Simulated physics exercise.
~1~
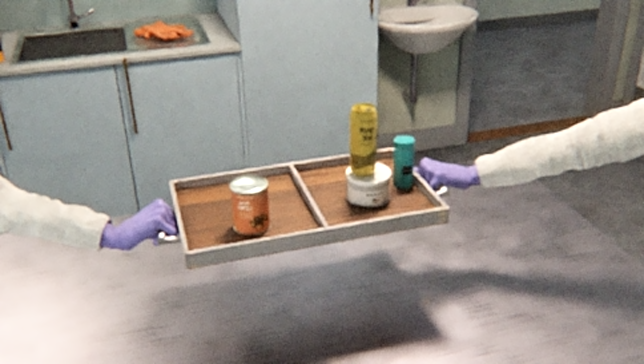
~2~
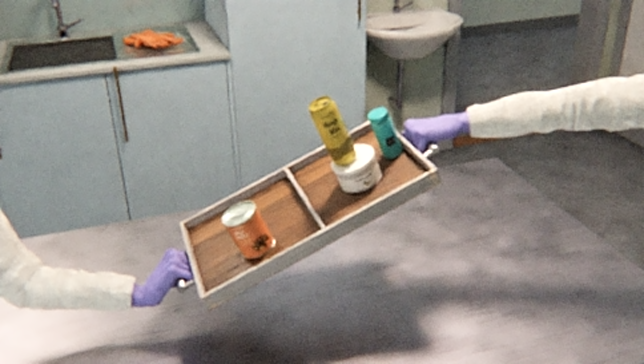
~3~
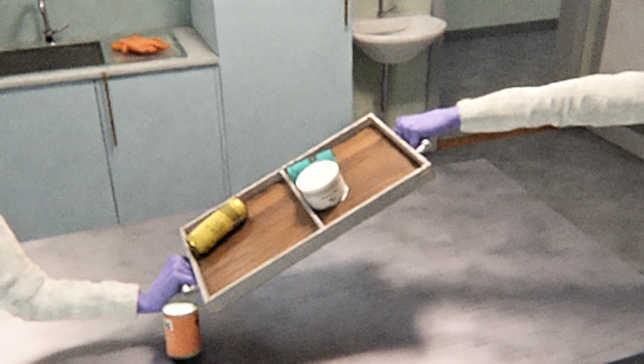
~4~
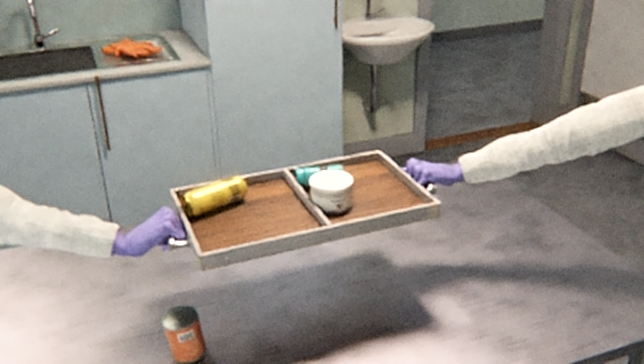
The footage shows two gloved hands tilting a divided tray steeply down to the left, so that the yellow can and turquoise shaker topple and the orange tin drops off. The tray is levelled again, with the fallen can, shaker and upright white tub still aboard.
